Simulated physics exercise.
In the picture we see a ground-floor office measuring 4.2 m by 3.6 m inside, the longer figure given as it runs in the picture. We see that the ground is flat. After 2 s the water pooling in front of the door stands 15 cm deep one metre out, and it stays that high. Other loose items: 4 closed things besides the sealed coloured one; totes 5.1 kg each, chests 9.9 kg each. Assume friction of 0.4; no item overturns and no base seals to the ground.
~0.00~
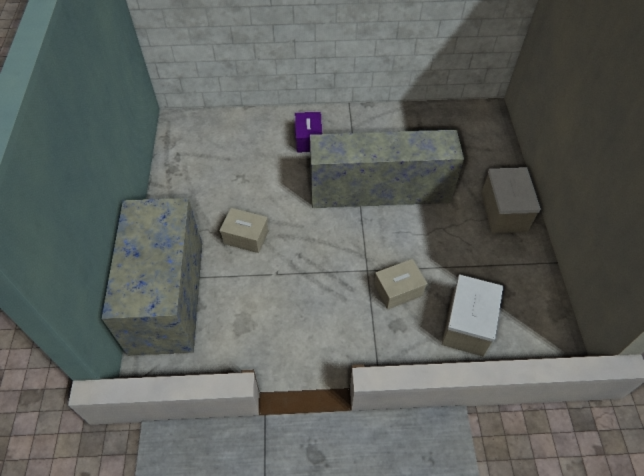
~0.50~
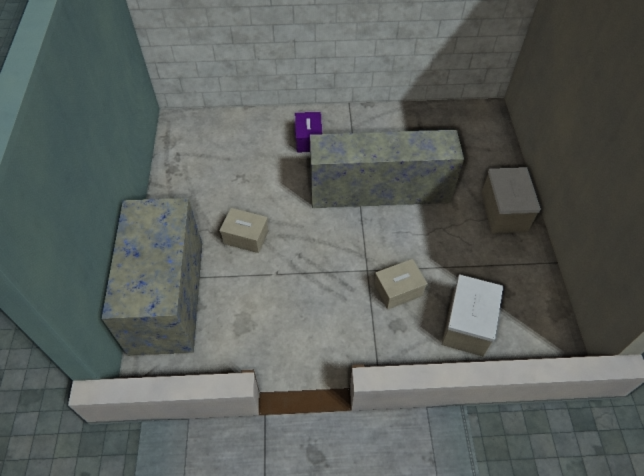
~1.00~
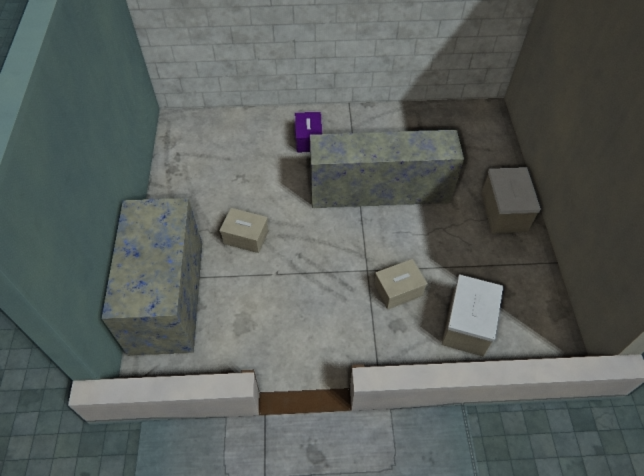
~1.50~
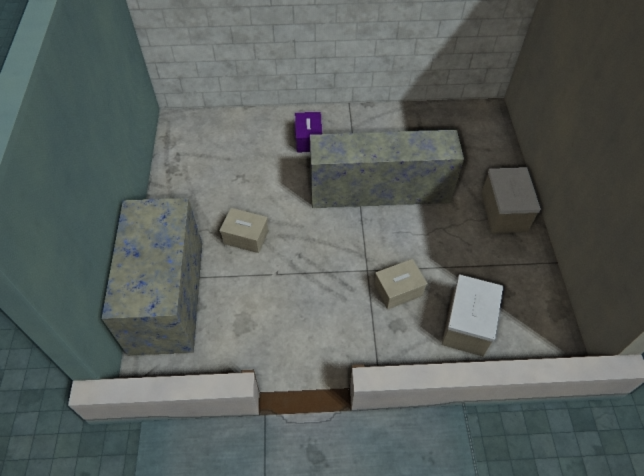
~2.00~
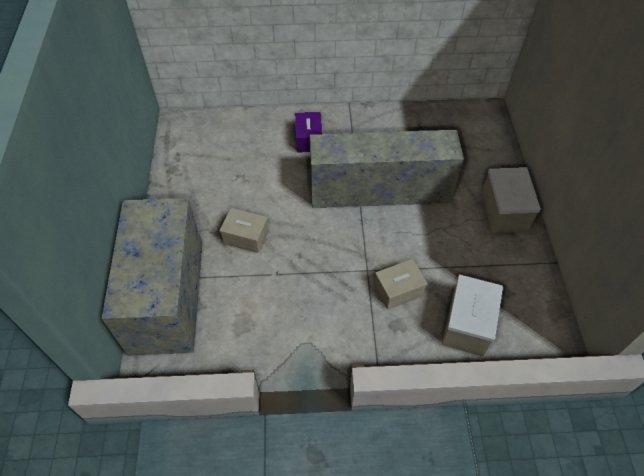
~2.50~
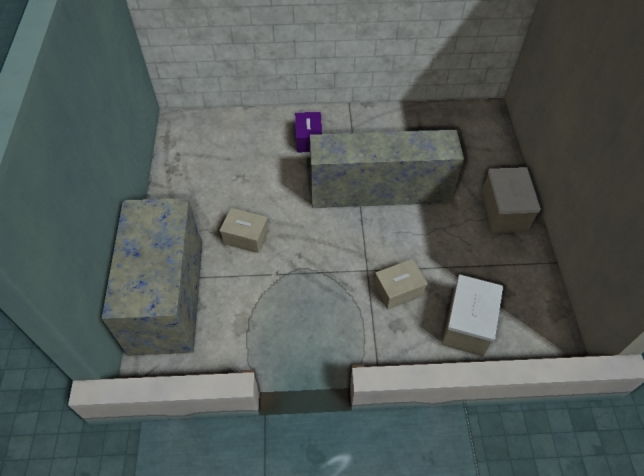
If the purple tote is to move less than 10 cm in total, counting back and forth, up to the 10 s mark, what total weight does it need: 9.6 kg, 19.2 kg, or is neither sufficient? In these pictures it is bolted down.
9.6 kg is sufficient.
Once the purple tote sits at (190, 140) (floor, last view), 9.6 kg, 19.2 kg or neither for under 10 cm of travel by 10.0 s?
Looking at the loads, both keep it.
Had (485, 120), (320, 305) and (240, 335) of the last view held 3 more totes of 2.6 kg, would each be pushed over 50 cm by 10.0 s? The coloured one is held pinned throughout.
Listed in turn, they go beneath the bar, over the bar, over the bar.
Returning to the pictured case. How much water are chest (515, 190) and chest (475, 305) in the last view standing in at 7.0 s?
About 2 and 2 cm.
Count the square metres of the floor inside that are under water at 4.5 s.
Some 7.0 m2 of it.
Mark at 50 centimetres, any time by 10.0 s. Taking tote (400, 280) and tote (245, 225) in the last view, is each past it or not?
The first is within the mark and the second is beyond the mark.
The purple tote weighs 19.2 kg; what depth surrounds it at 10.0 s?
Around 4 cm.
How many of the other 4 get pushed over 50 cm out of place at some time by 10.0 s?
1 in all.
After 3.5 s the purple tote would be 0 cm from its start with 9.6 kg and 0 cm from its start with 19.2 kg; 0 cm of water round it then.
After 4.5 s the purple tote would be 0 cm from its start with 9.6 kg and 0 cm from its start with 19.2 kg; 2 cm of water round it then.
After 7.0 s the purple tote would be 0 cm from its start with 9.6 kg and 0 cm from its start with 19.2 kg; 3 cm of water round it then.
After 10.0 s the purple tote would be 0 cm from its start with 9.6 kg and 0 cm from its start with 19.2 kg; 4 cm of water round it then.
